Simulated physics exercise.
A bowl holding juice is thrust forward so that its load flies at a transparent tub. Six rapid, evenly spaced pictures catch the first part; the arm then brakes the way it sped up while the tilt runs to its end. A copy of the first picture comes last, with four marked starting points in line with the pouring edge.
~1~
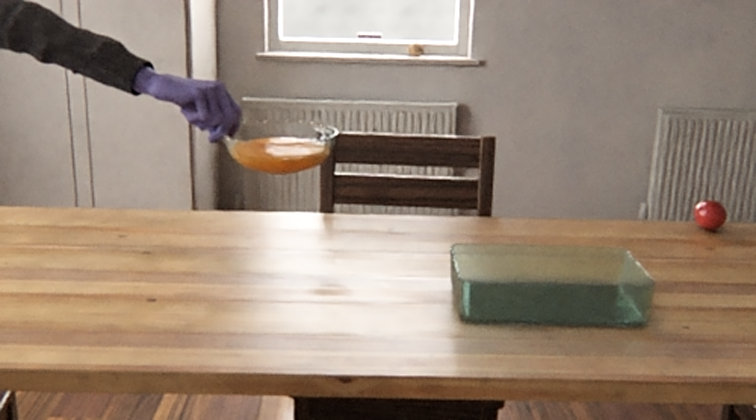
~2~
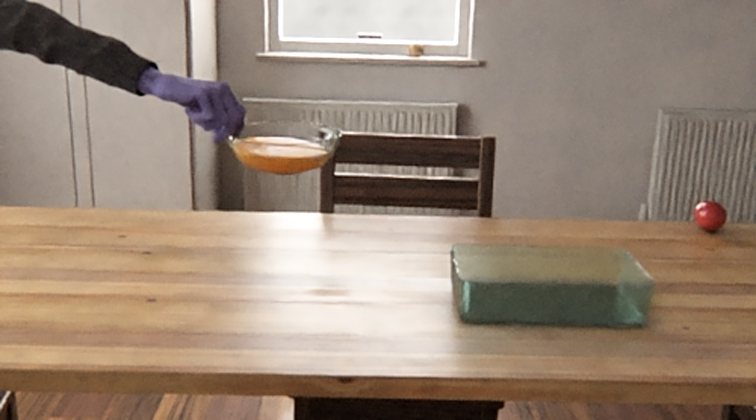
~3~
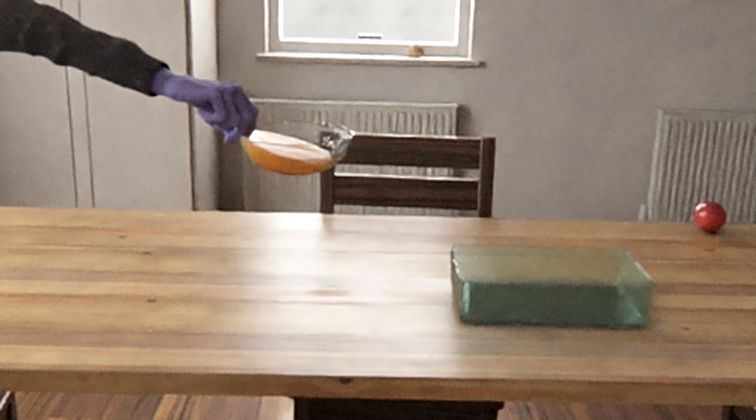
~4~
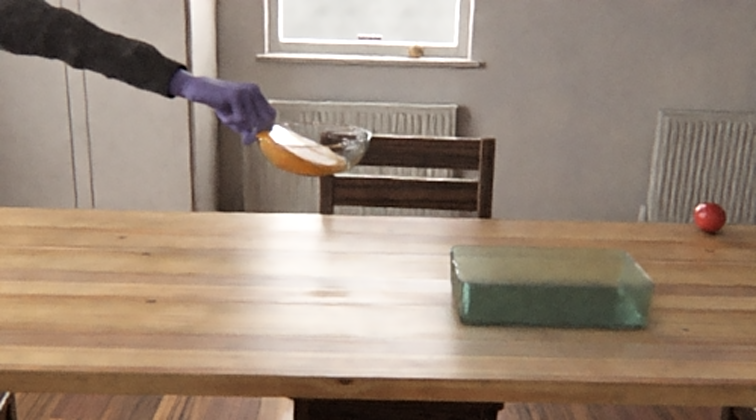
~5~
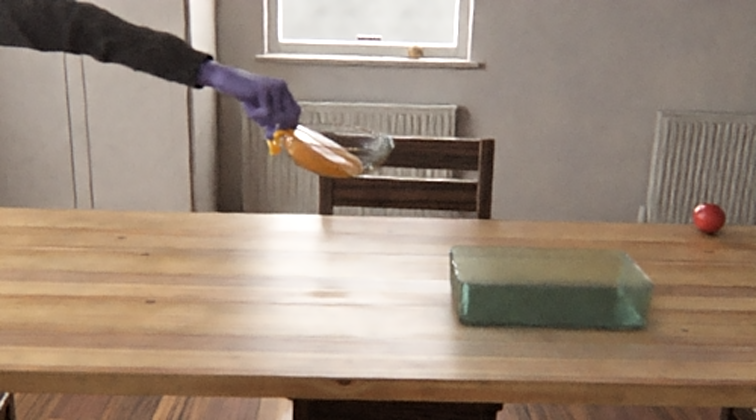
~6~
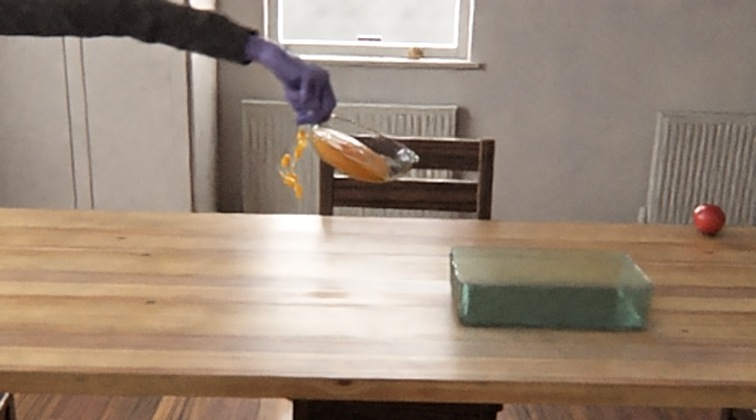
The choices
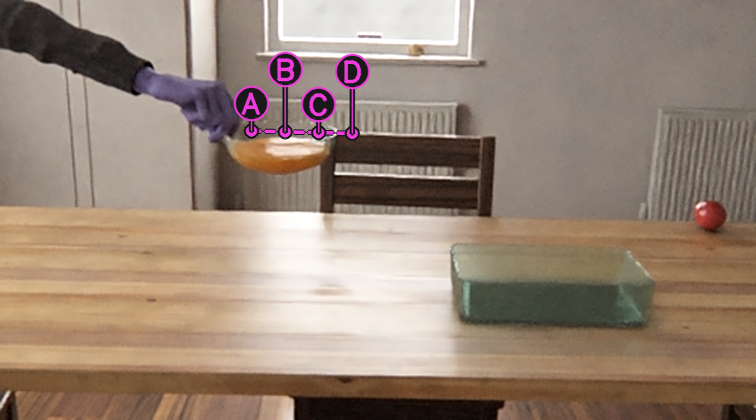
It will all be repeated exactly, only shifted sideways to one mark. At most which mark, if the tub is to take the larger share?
Choose B.
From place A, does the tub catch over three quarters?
No, it does not.
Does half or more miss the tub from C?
No, not at all.
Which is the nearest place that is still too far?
The answer is A.
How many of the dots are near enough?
Three of the four.
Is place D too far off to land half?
No.
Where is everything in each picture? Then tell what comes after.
Upright, lip at (335, 133); tub from (458, 321) to (647, 324); nothing has left yet.
Upright, lip at (340, 133); nothing has left yet.
Upright, lip at (352, 134); nothing has left yet.
Upright, lip at (369, 135); juice is over the rim, down to (256, 135).
Tipped about 5°, lip at (392, 141); juice is over the rim, down to (273, 152).
Tipped about 20°, lip at (416, 157); juice is over the rim, down to (300, 195).
On the marked copy, A at (251, 131); B at (285, 131); C at (318, 132); D at (352, 133).
For place A, about 32 % lands in the tub, 63 % falls short and 5 % goes beside or beyond.
For place B, about 69 % lands in the tub, 22 % falls short and 10 % goes beside or beyond.
For place C, about 77 % lands in the tub, 9 % falls short and 14 % goes beside or beyond.
For place D, about 71 % lands in the tub, 7 % falls short and 22 % goes beside or beyond.
